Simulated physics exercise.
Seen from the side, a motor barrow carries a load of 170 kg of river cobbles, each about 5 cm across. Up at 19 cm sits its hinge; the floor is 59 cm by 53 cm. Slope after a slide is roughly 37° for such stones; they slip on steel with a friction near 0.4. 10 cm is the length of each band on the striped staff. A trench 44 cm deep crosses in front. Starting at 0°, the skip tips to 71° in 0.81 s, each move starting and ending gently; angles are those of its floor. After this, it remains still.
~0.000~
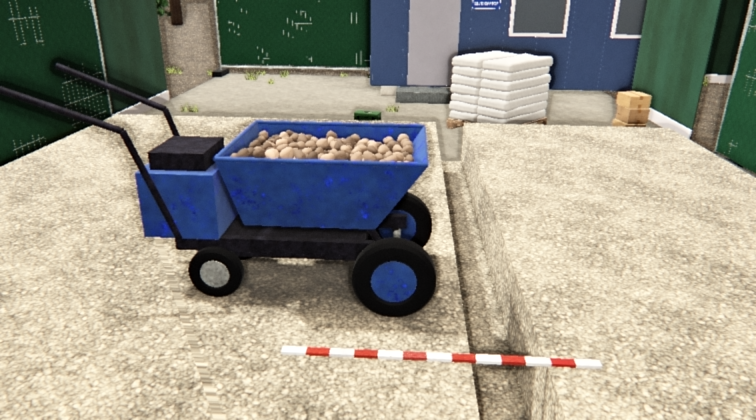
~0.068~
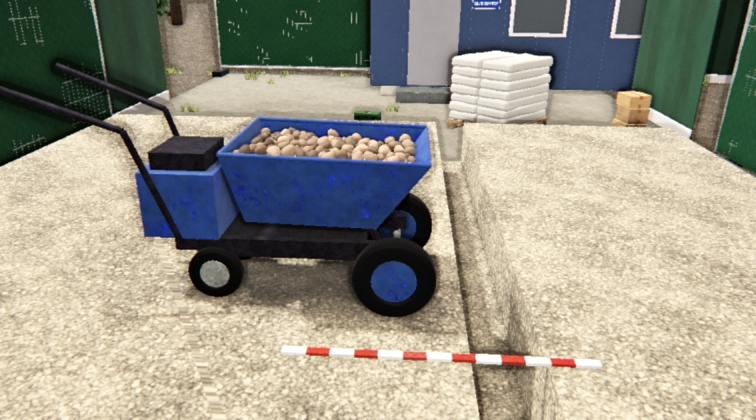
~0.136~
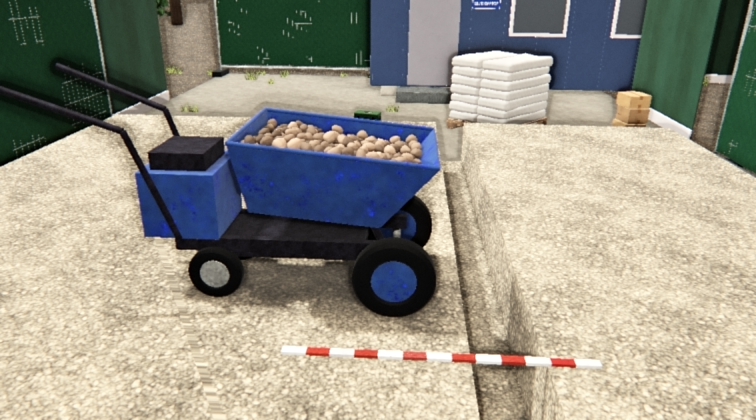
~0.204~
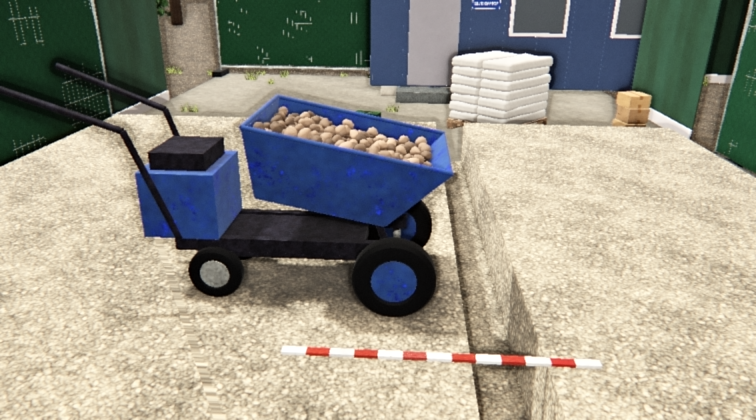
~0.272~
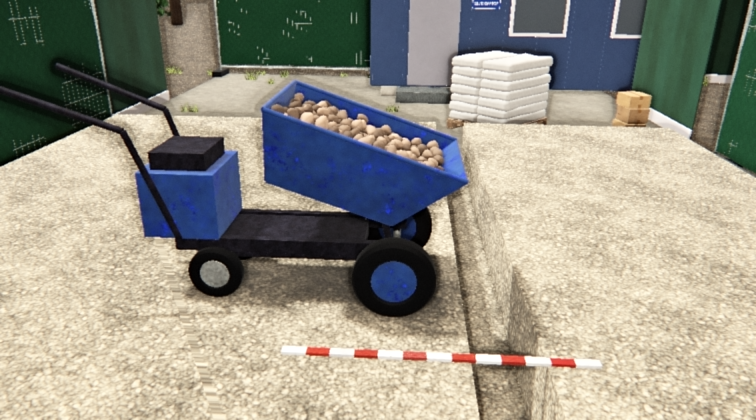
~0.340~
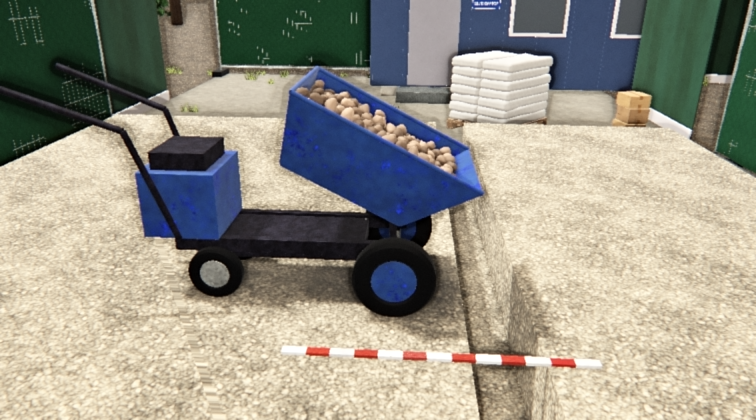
In a paved yard with green walls and a blue building behind, a fixed camera looks side-on and slightly down at a narrow trench. A blue motor barrow with black handles at the left carries brown cobbles, with a red-and-white striped pole lying in front and white sacks stacked behind. The skip rises at its left end, gently then faster, tilting rightward with its stones while the barrow stays still.
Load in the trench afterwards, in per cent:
27 %.
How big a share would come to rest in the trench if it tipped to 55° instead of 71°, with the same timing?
In that case near 10 per cent.
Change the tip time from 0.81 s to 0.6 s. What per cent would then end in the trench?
That works out at about 20 in a hundred.
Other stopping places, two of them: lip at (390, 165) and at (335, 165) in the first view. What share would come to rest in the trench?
55 and 85 %.
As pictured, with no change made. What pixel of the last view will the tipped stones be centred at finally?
Middle at around (571, 286), I'd say.
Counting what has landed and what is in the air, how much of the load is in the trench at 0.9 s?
Around 0 per cent of it, at that instant.
After 0.6 s the floor is at 60°; 100 % in the skip; the foremost stones are at (508, 226).
After 0.9 s the floor is at 71°; 71 % in the skip, 2 % in the trench, 27 % past the trench; the foremost stones are at (605, 302).
After 1.3 s the floor is at 71°; 28 % in the skip, 2 % in the trench, 70 % past the trench; the foremost stones are at (733, 281).
After 3.2 s the floor is at 71°; 0 % in the skip, 27 % in the trench, 73 % past the trench; the foremost stones are past the picture's edge.
